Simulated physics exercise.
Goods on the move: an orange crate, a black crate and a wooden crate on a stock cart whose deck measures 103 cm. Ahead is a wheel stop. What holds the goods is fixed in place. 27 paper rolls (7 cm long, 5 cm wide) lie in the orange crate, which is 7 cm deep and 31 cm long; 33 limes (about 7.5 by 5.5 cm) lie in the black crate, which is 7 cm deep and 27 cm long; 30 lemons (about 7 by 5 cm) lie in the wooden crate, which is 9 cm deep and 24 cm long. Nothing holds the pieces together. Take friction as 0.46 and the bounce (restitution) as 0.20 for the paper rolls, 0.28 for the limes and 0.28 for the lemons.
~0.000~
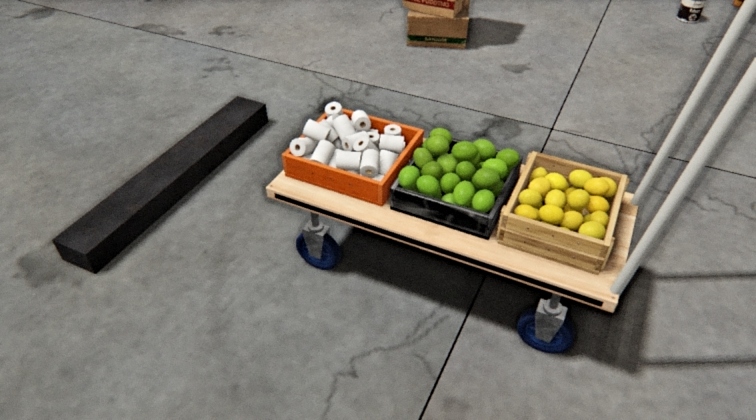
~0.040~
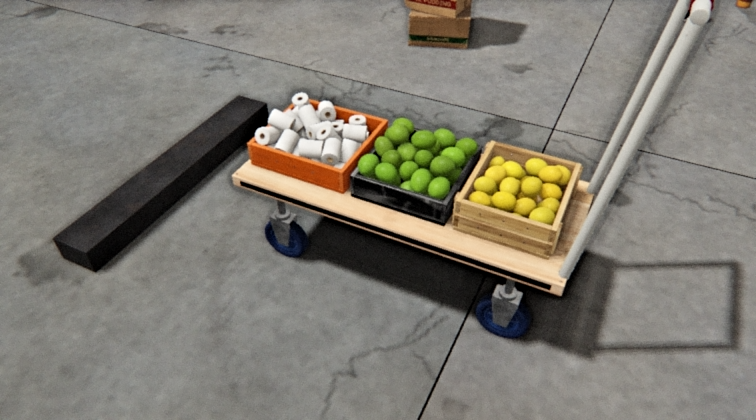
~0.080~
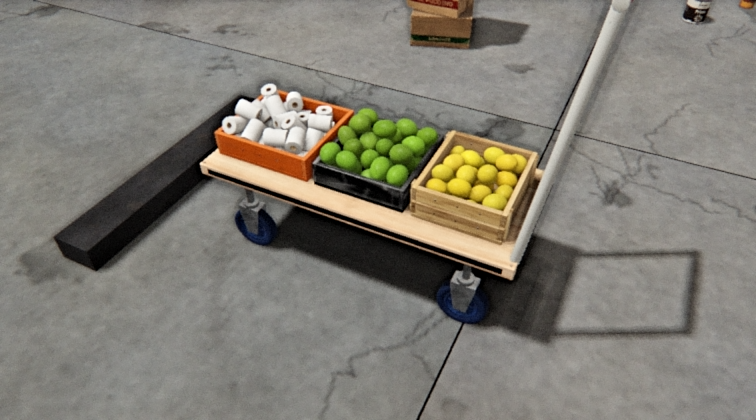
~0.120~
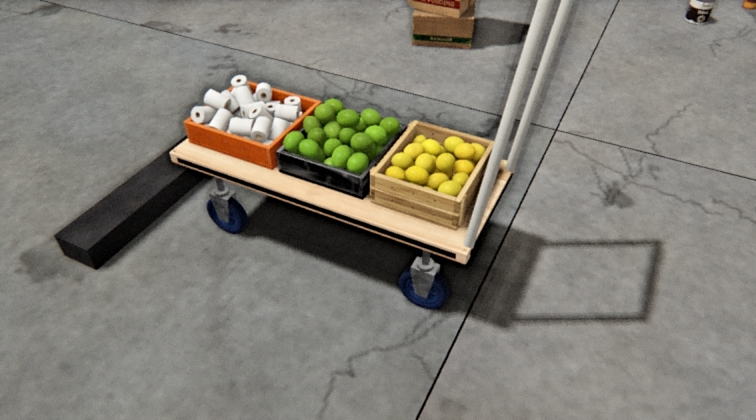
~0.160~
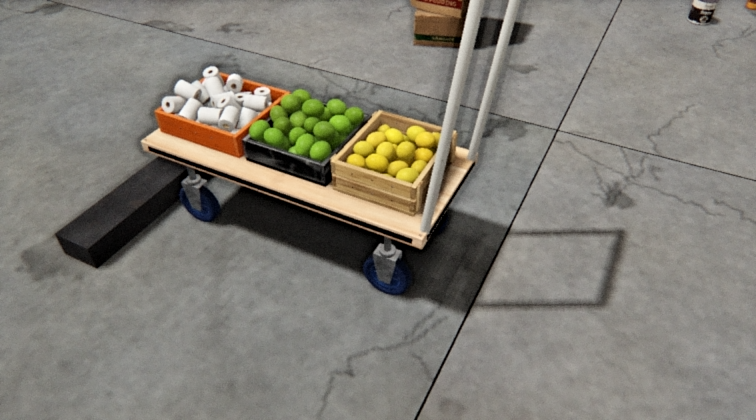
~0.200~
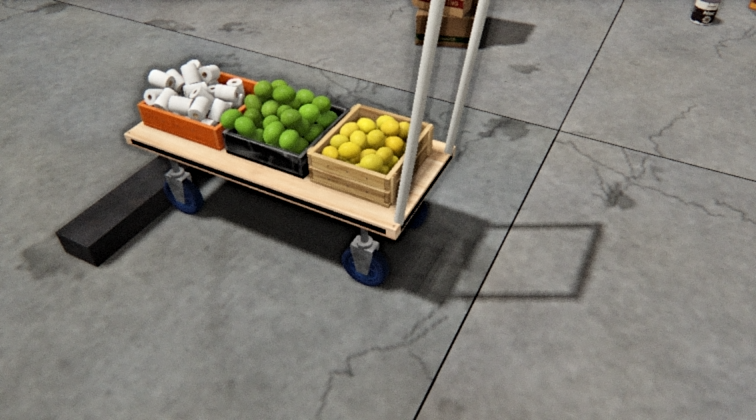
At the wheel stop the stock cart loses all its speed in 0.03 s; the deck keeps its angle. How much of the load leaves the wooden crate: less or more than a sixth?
Less than a sixth of the lemons leave the wooden crate.
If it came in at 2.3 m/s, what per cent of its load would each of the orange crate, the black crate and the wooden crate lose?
In that case orange crate 30, black crate 40, wooden crate 0 per cent.
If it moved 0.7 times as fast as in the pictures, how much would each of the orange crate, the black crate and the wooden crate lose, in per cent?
In that case orange crate 30, black crate 40, wooden crate 0 per cent.
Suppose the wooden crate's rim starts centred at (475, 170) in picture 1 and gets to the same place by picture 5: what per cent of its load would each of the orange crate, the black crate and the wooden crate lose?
In that case orange crate 10, black crate 20, wooden crate 0 per cent.
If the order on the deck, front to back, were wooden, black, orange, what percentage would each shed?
Then orange crate 40, black crate 40, wooden crate 10 per cent.
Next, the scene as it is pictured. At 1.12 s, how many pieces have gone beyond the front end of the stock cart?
Some 20 pieces.
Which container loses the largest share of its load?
The black crate.
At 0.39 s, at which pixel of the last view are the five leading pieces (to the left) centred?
Around (112, 61).
After 0.27 s, the orange crate is down by 3 of 27, the black crate is down by 10 of 33 and the wooden crate has all 30.
After 0.39 s, the orange crate is down by 8 of 27, the black crate is down by 18 of 33 and the wooden crate is down by 2 of 30.
After 0.62 s, the orange crate is down by 12 of 27, the black crate is down by 18 of 33 and the wooden crate is down by 2 of 30.
Final count (at 1.12 s), the orange crate is down by 12 of 27, the black crate is down by 18 of 33 and the wooden crate is down by 2 of 30. Asked share, 2 of 30, 7 per cent.
